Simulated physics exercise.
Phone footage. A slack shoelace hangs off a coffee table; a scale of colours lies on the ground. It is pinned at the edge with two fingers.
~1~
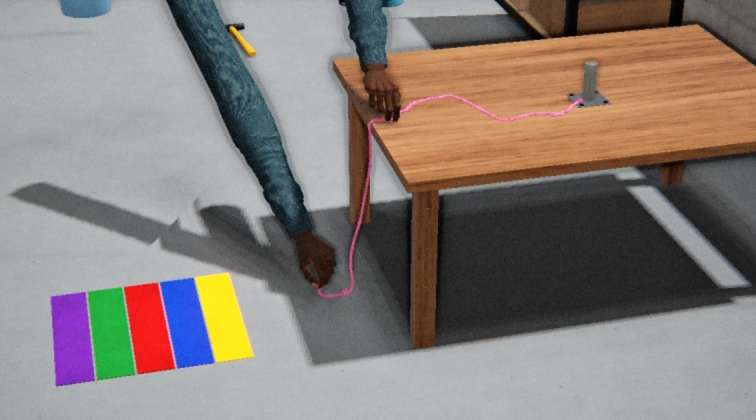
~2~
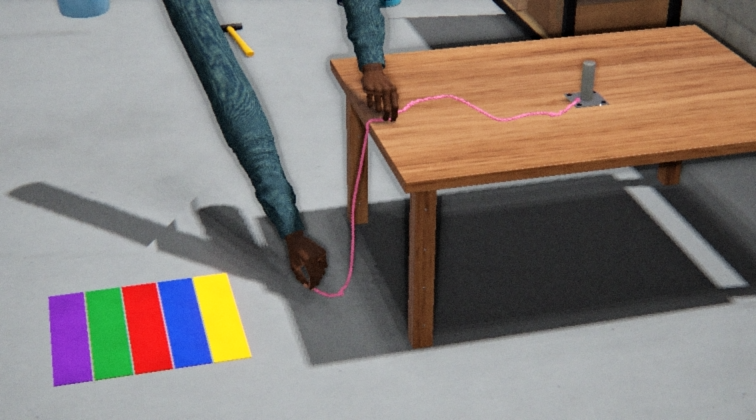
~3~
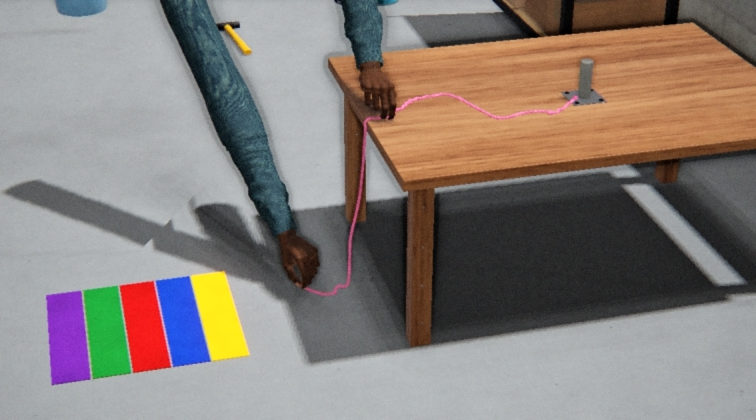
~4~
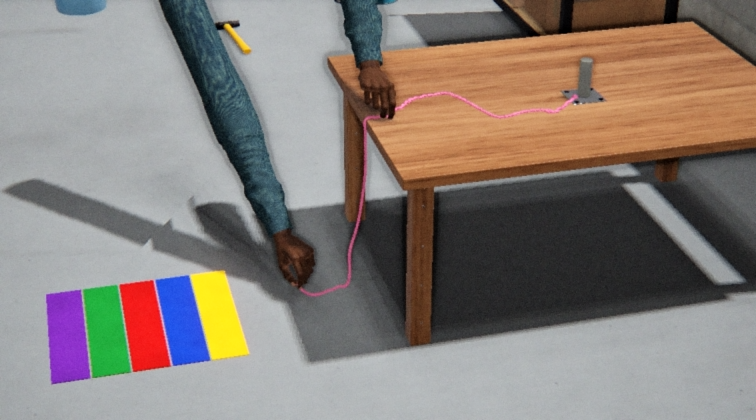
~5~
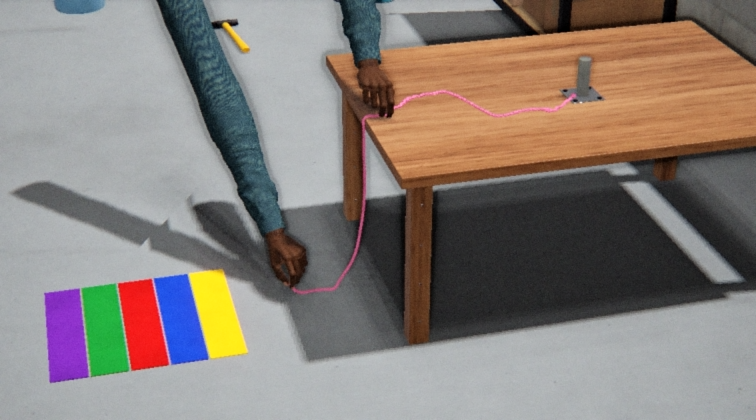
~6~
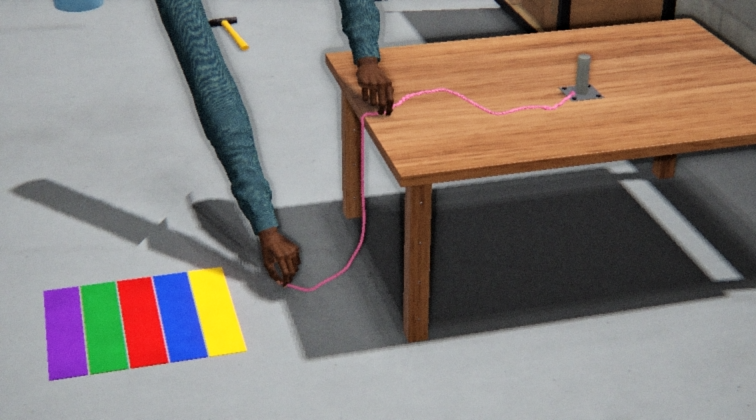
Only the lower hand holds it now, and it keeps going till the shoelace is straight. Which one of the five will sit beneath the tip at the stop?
The purple strip will.
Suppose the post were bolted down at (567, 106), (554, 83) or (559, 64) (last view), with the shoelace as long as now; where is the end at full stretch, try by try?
Try by try, around (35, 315), (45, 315) and (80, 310).
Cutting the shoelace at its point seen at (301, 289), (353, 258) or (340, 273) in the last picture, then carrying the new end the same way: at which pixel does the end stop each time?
Try by try, the places come out as (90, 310), (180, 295) and (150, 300).
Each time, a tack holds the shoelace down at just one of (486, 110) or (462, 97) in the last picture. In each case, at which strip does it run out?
Green; red.
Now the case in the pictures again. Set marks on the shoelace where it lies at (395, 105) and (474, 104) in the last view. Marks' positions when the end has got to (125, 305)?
Approx. (342, 167); approx. (426, 107).
Soon after, end near (125, 305); over red.
After that, end near (85, 310); over green.
At the stop, end near (63, 313); over purple. The end stops over the purple strip.
